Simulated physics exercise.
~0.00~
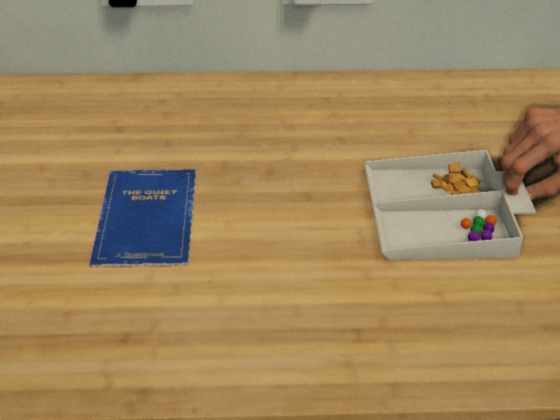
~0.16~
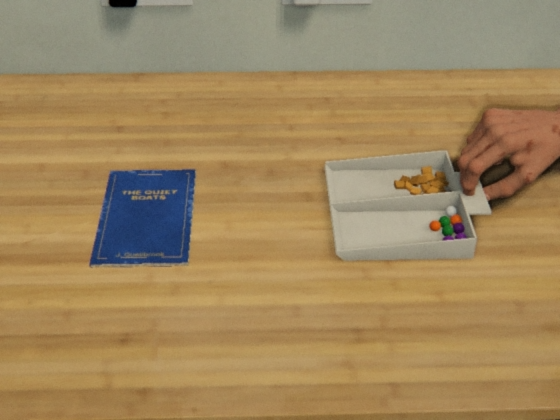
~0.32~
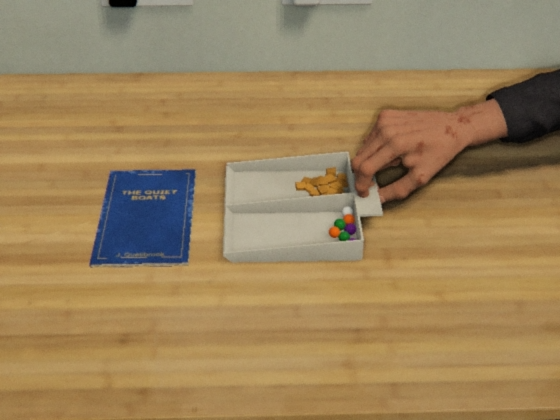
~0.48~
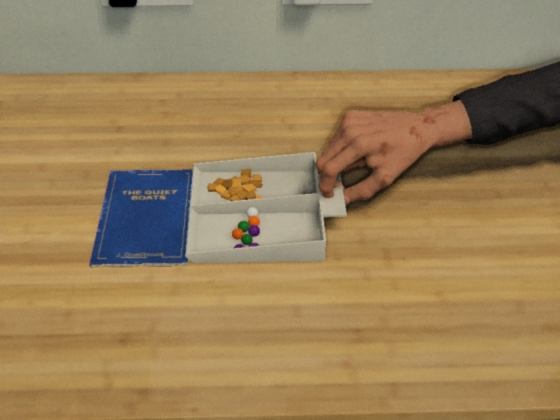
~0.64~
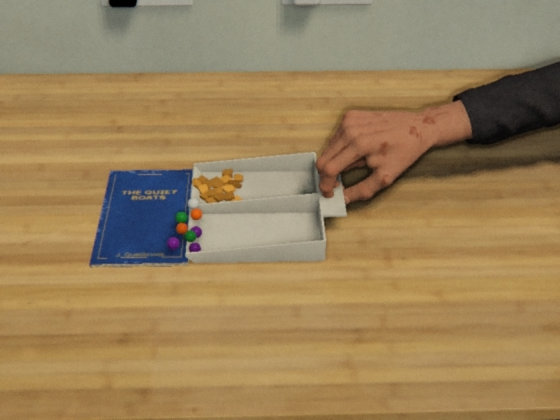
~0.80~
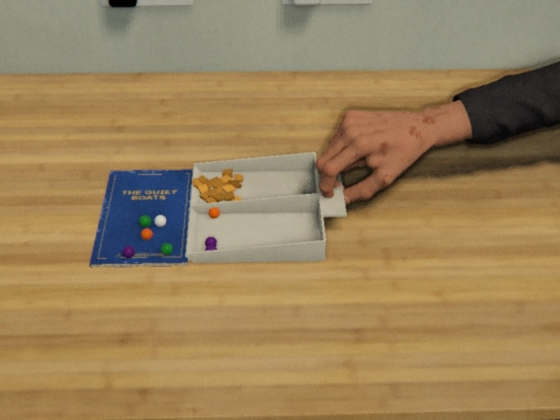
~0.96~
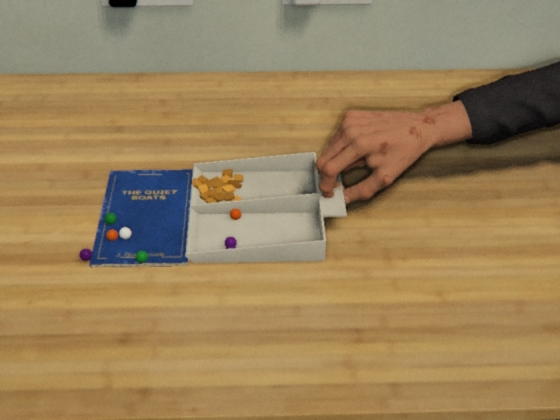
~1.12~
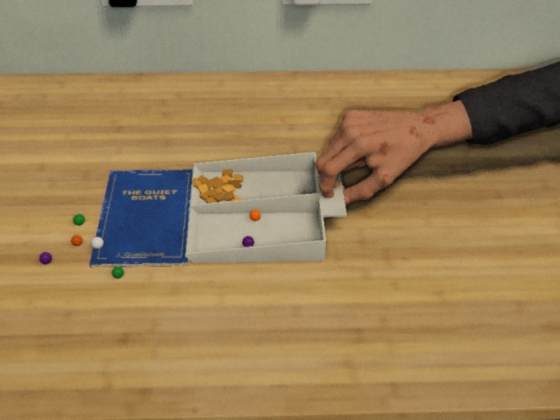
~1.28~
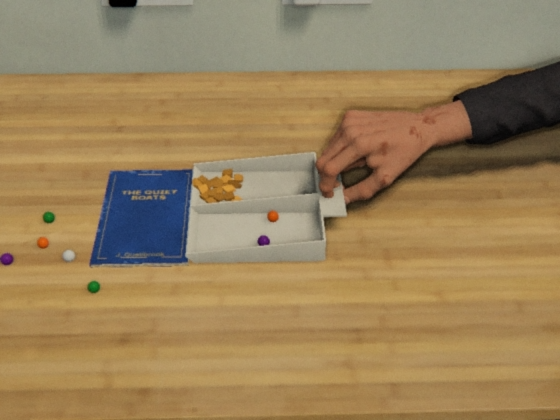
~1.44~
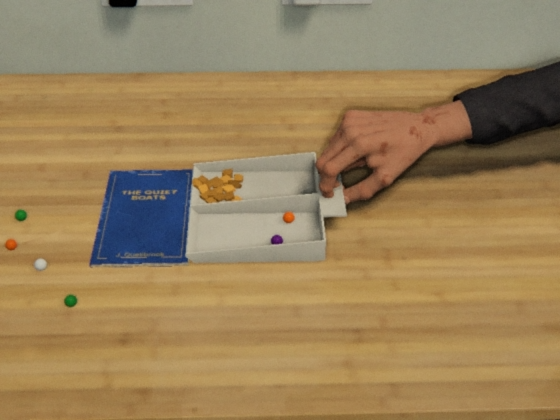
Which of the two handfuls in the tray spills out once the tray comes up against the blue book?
The nearer handful, the colourful balls, loses most of its pieces over the front of the tray. The farther handful of orange-brown pieces slides to the front but stays inside.
